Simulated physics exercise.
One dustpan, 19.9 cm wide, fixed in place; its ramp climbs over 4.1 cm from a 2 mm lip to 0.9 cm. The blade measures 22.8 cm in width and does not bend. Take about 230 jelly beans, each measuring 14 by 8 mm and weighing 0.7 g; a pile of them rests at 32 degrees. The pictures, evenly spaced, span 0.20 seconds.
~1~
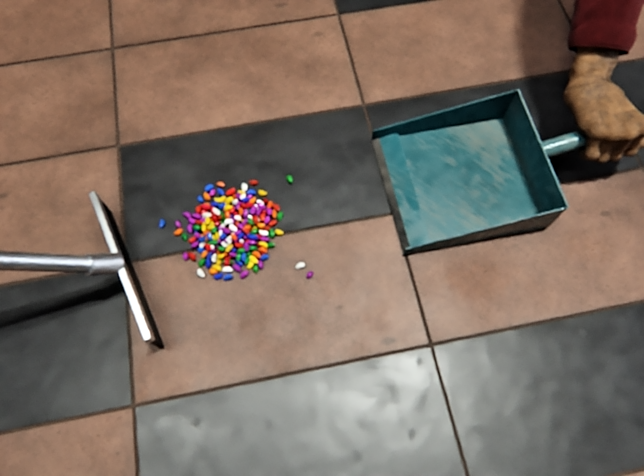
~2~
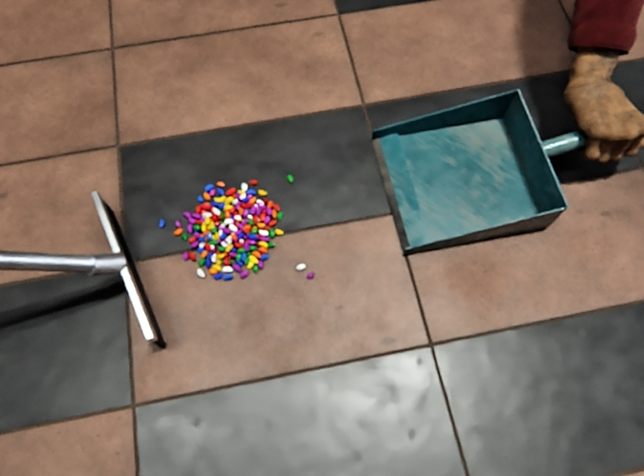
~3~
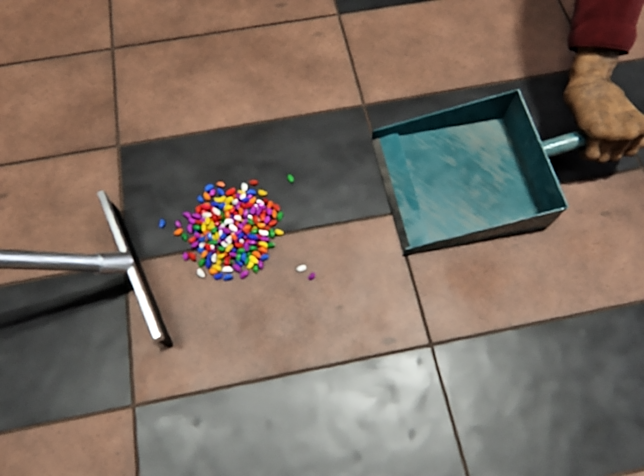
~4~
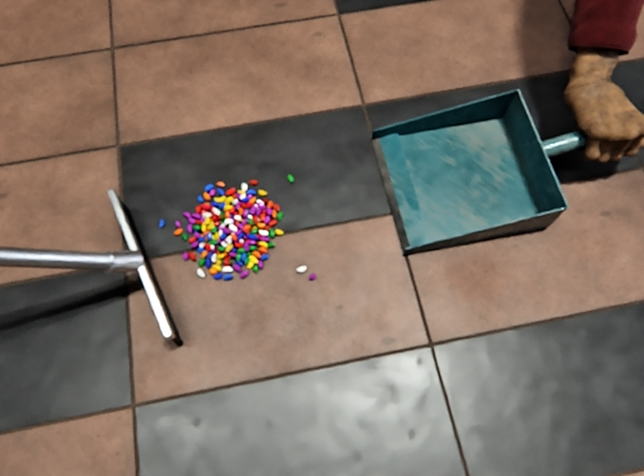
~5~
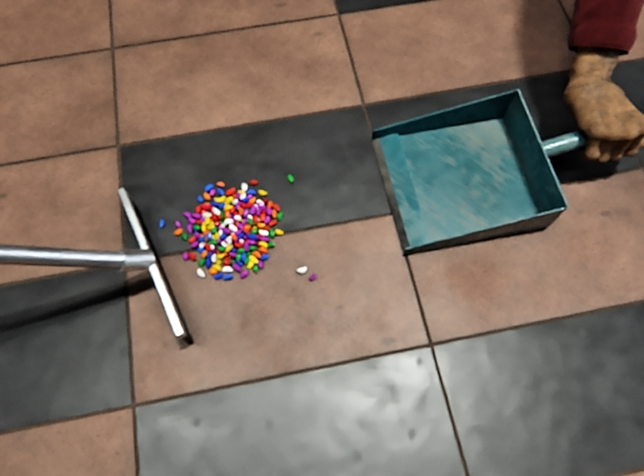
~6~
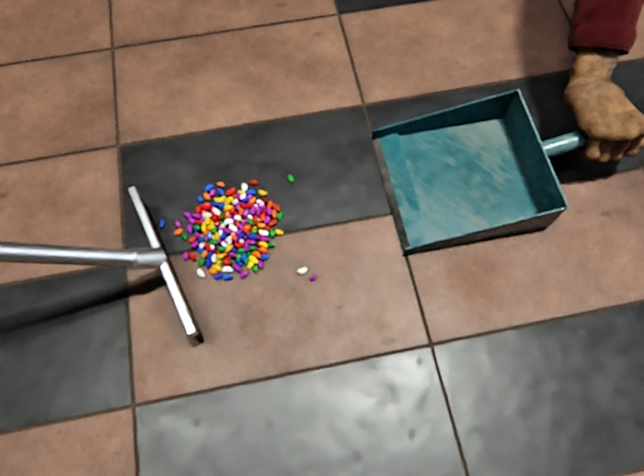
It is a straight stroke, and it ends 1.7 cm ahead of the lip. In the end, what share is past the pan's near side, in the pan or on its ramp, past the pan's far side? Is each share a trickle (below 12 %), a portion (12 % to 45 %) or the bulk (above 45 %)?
Near side: A scattering lands there; pan: A scattering lands there; far side: A scattering lands there.
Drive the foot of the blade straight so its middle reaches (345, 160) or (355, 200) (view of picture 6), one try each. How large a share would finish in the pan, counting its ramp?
Around 20 per cent, and around 15 per cent.
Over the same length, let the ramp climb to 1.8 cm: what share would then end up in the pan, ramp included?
With that ramp, near 5 per cent.
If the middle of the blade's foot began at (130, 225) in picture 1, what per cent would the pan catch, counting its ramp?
About 20 per cent.
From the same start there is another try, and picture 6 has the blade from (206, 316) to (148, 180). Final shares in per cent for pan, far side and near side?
Final per cent - pan 15, far 15, near 0.
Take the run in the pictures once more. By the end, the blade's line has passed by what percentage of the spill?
25 %.
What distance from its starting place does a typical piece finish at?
Roughly 20 centimetres.
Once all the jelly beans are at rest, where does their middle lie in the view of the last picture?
I'd say roughly (363, 197).
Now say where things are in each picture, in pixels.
In the first frame, blade from (150, 338) to (96, 198), moved 0.0 cm, 0 of the pieces shifted so far; middle of the pieces at (231, 228); pan at (468, 180).
In the second frame, blade from (152, 338) to (98, 198), moved 0.3 cm, 0 of the pieces shifted so far; middle of the pieces at (231, 228).
In the third frame, blade from (159, 337) to (104, 197), moved 1.2 cm, 2 of the pieces shifted so far; middle of the pieces at (231, 228).
In the fourth frame, blade from (170, 335) to (114, 196), moved 2.5 cm, 2 of the pieces shifted so far; middle of the pieces at (231, 228).
In the fifth frame, blade from (181, 334) to (125, 195), moved 4.0 cm, 2 of the pieces shifted so far; middle of the pieces at (231, 228).
In the sixth frame, blade from (193, 332) to (135, 193), moved 5.4 cm, 2 of the pieces shifted so far; middle of the pieces at (231, 228); pan at (468, 180).
Then, 0.38 s after the last picture, middle of the blade 19 cm from the lip; 0 % over the lip, far side 0 %, near side 5 %.
Then, 0.63 s after the last picture, middle of the blade 10 cm from the lip; 0 % over the lip, far side 0 %, near side 5 %.
Then, 0.98 s after the last picture, middle of the blade 5 cm from the lip; 5 % over the lip, far side 5 %, near side 5 %.
In the end, near side 5 %, pan 5 %, far side 5 %, in front of the lip or behind the blade 85 %.
